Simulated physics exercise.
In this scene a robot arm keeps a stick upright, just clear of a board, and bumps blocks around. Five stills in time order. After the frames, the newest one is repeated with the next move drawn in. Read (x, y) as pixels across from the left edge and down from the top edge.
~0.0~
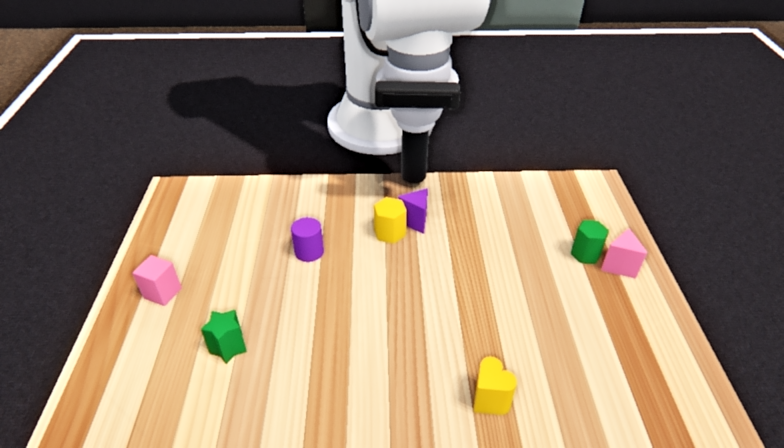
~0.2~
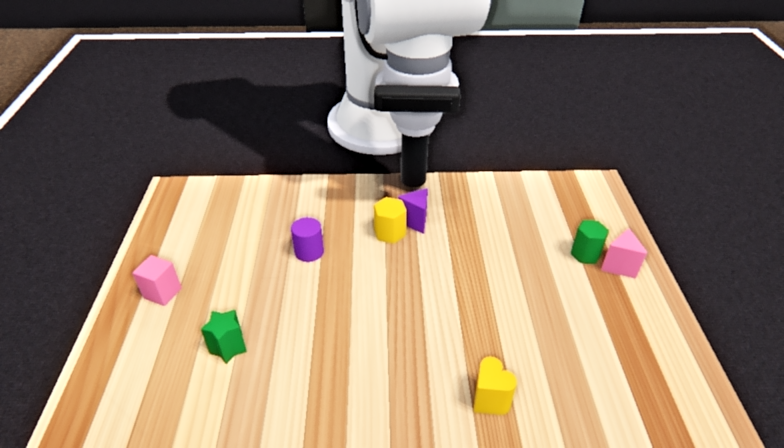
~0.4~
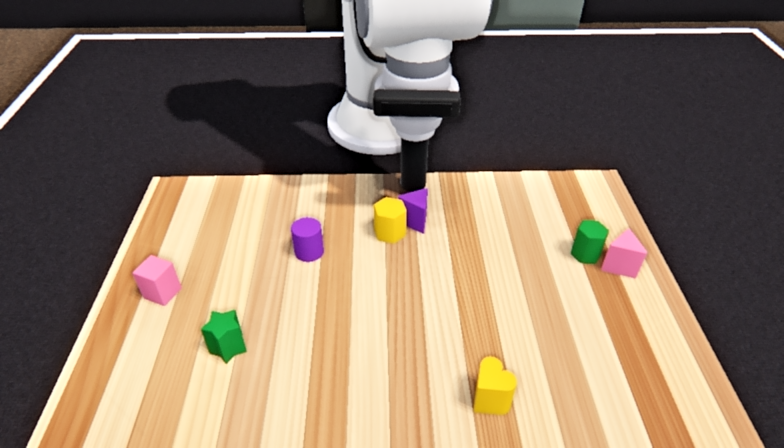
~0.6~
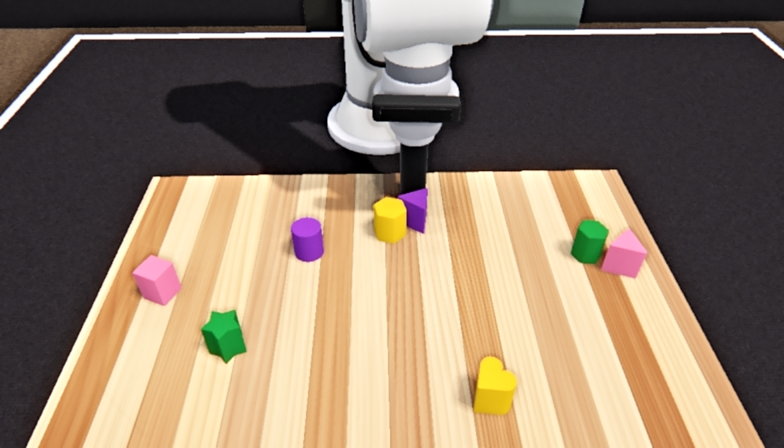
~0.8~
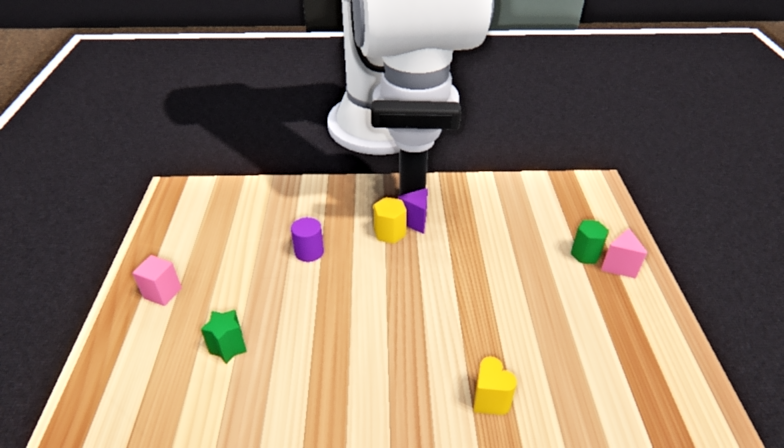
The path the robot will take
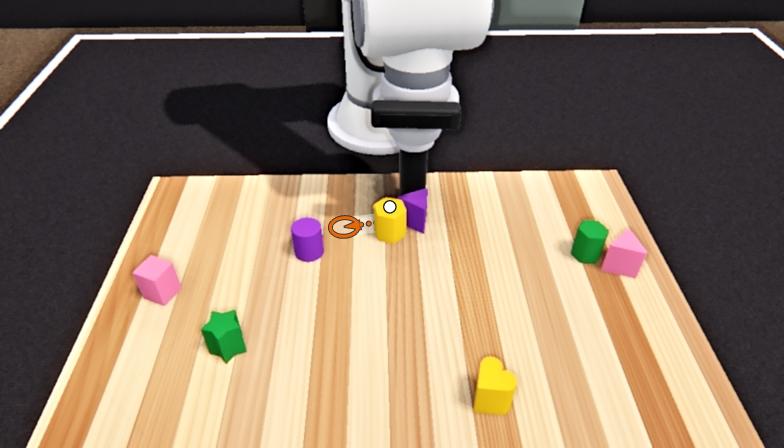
Robot arm inching its black stick down toward a purple triangle beside a yellow block, while the coloured blocks stay still.
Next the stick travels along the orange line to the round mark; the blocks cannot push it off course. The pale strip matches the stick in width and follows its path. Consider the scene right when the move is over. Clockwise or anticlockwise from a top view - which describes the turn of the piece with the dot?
Counterclockwise rotation.
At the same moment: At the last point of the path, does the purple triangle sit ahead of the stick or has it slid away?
I think it loses its spot in front.
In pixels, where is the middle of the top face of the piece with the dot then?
(379, 217)
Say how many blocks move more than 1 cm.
Two blocks.
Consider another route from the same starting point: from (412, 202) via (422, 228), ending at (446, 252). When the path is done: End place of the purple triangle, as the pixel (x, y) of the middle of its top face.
Pixel (419, 229).
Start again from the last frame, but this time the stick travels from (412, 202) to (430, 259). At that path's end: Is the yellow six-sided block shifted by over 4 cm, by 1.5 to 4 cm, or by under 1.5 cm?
Displacement: Within 1.5 cm.
Drawn move, from (412, 202) through (401, 218) and (373, 223) to (344, 227); the dot is on the yellow six-sided block.
What follows on the original path. One third of the way, stick at (401, 212); yellow six-sided block at (387, 210), turned 15° clockwise; purple triangle at (418, 206), turned 10° clockwise.
Two thirds of the way, stick at (371, 217); yellow six-sided block at (379, 216), turned 20° anticlockwise; purple triangle at (418, 207).
At the end, stick at (344, 220); purple disc still; yellow six-sided block at (379, 217), turned 20° anticlockwise; purple triangle at (418, 207).
